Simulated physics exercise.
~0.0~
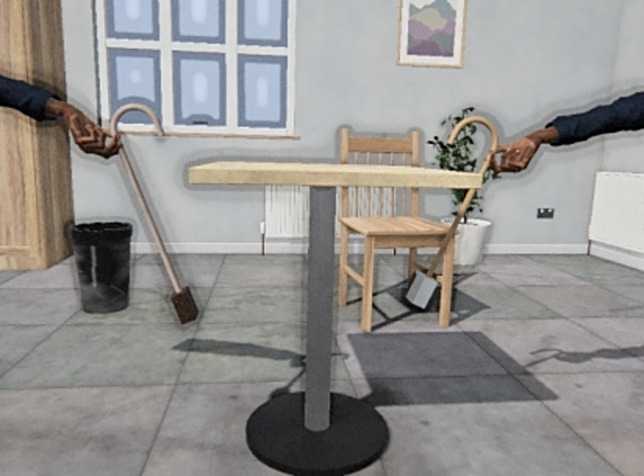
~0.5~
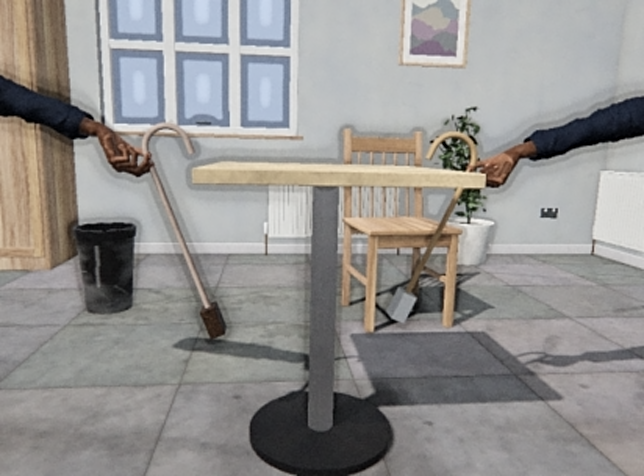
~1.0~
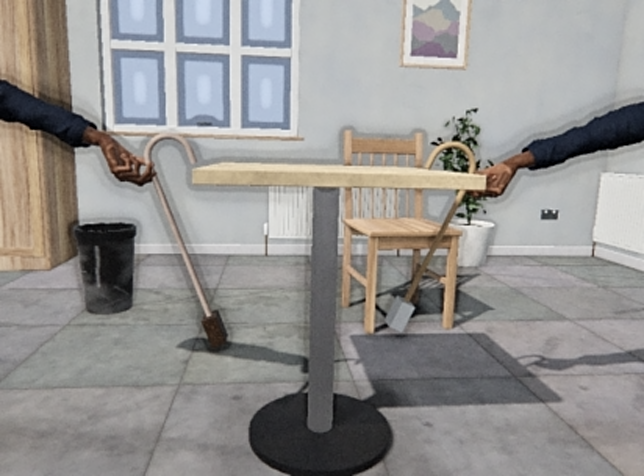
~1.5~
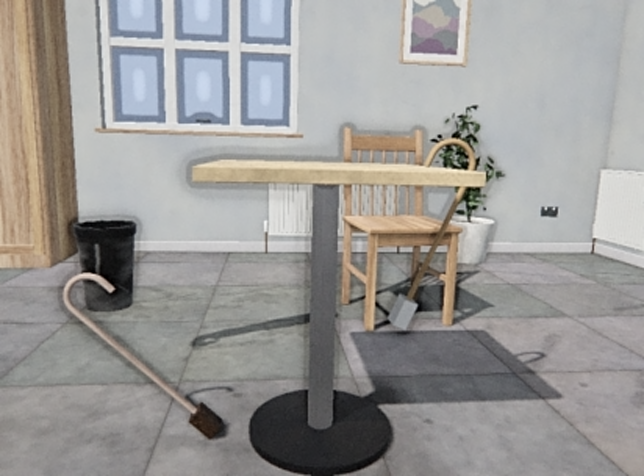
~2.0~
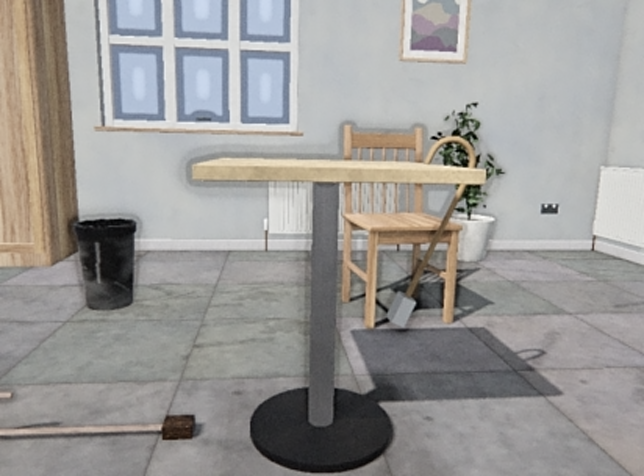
Two hands hook brushes over a table's ends and release; only the black one falls.
